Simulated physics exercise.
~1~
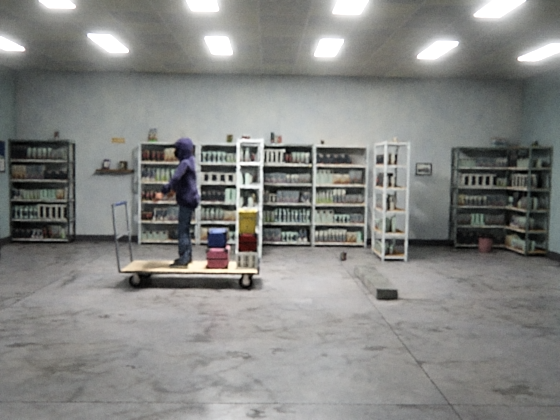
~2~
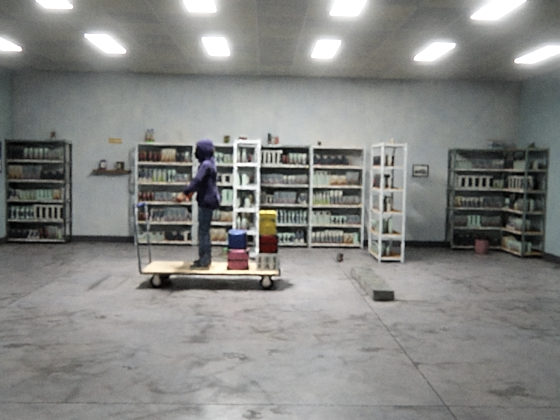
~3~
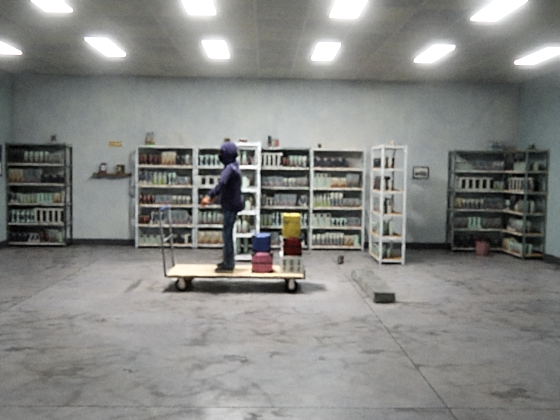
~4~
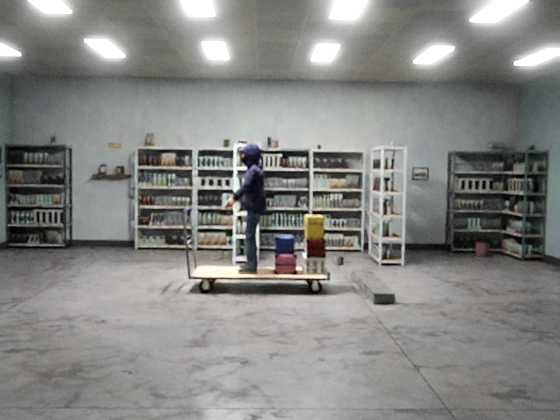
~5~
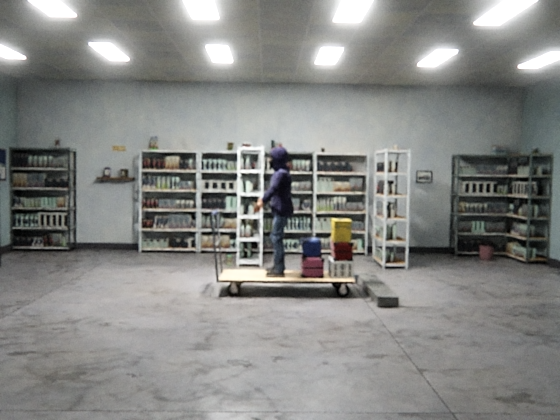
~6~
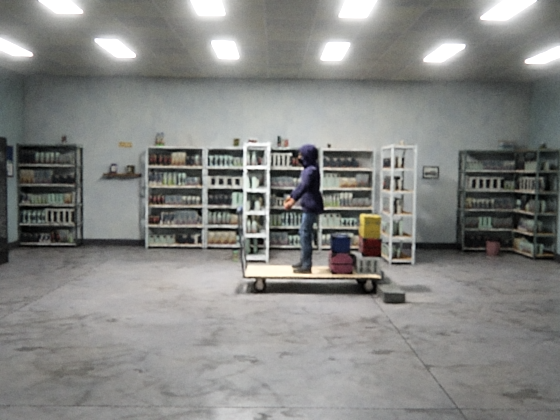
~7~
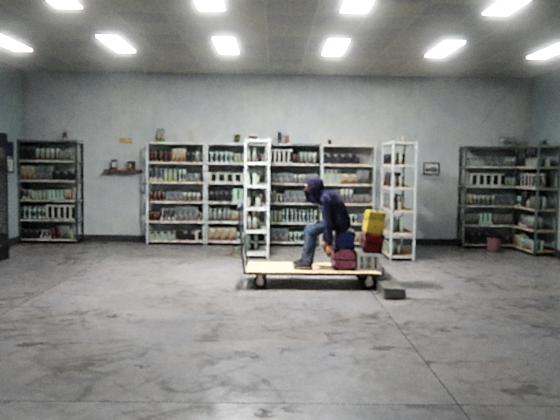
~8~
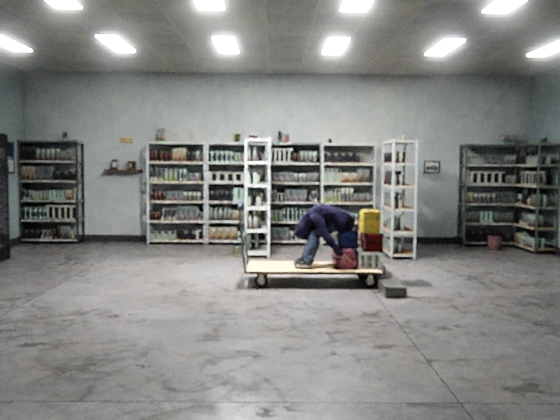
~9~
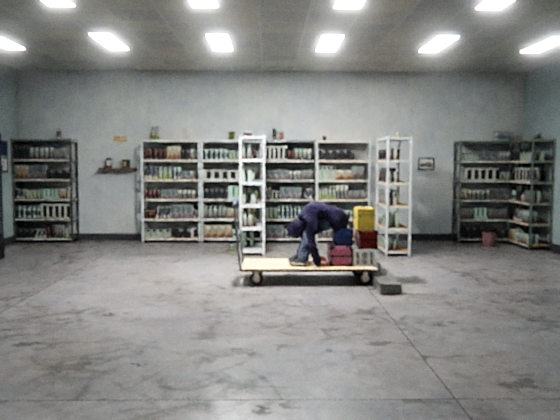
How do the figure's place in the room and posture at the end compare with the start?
At the start the figure stands upright on the trolley in the left part of the view. By the end the figure is right of centre, bent low over the deck against the cases.
